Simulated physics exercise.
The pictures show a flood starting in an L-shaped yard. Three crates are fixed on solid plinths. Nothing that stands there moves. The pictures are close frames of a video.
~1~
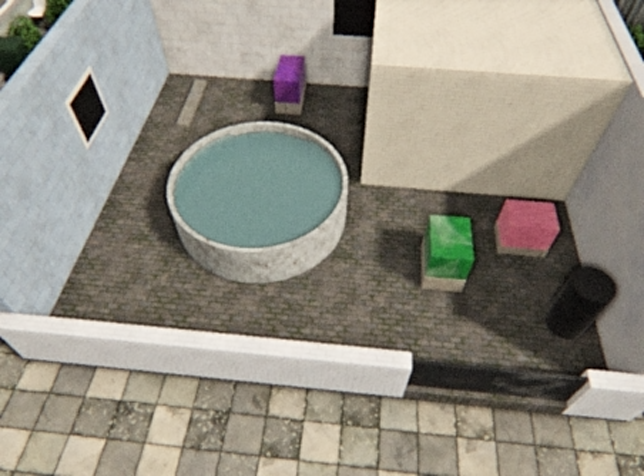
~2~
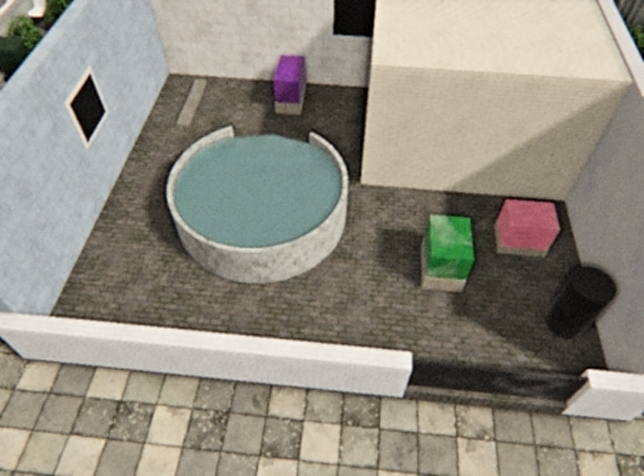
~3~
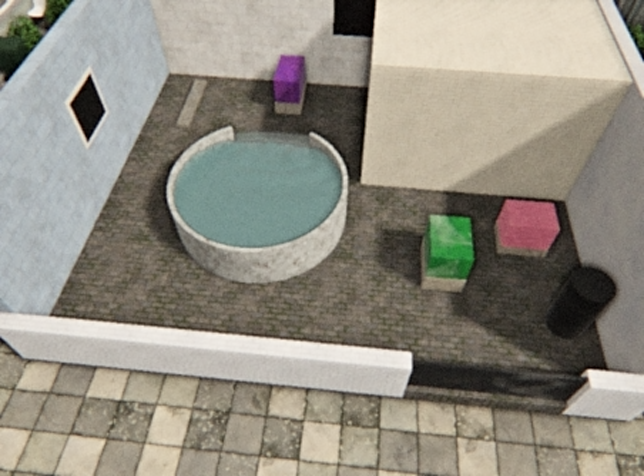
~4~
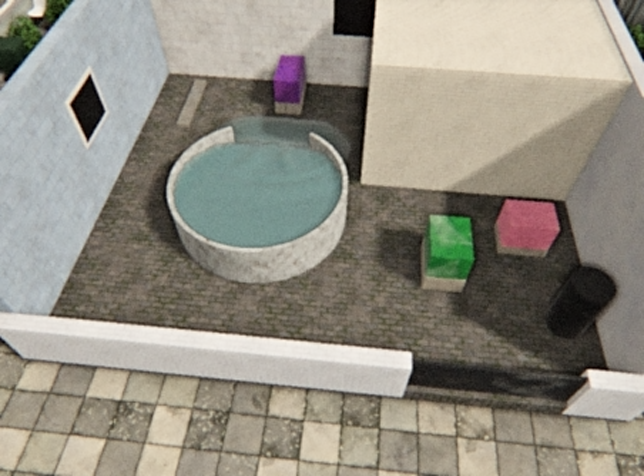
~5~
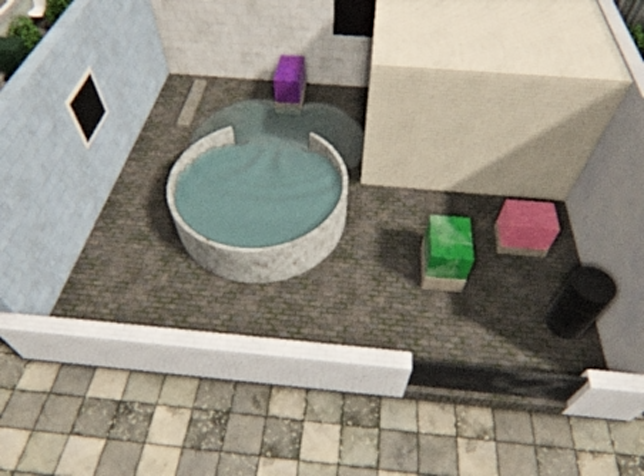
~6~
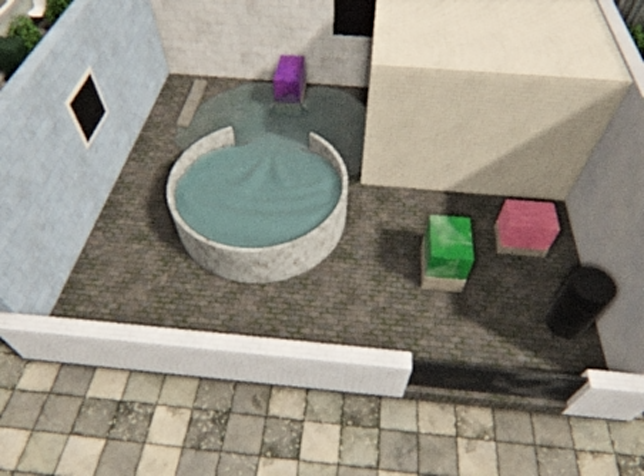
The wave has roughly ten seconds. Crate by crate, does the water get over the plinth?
In the end: The purple crate gets wet; the green crate stays dry; the pink crate stays dry.
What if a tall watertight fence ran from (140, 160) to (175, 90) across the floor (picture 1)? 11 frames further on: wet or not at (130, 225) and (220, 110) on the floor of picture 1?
In turn: Not flooded, under water.
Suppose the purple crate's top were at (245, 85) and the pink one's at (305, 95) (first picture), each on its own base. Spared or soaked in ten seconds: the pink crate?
Pink crate is wetted.
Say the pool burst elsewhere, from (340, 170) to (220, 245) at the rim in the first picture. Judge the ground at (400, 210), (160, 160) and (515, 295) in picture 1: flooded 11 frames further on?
One after the other: Wet, not flooded, awash.
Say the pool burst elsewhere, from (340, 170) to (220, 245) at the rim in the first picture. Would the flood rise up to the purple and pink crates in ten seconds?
Then: The purple crate remains dry, the pink crate is topped.
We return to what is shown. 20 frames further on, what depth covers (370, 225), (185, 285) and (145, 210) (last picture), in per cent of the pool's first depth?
In turn 6, 0 and 6 in a hundred.
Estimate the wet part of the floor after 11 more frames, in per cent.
Roughly 30 per cent.
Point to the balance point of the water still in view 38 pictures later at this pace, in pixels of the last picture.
Around (252, 173).
A moment on, water covers 25 % of the floor; the purple crate water round its plinth, the green crate not reached, the pink crate not reached.
Next, water covers 30 % of the floor; the purple crate water round its plinth, the green crate not reached, the pink crate not reached.
Then, water covers 45 % of the floor; the purple crate water round its plinth, the green crate not reached, the pink crate not reached.
Later, water covers 80 % of the floor; the purple crate water round its plinth, the green crate water round its plinth, the pink crate water round its plinth.
In the end, water covers 100 % of the floor; the purple crate was topped, the green crate stayed above the water, the pink crate stayed above the water.
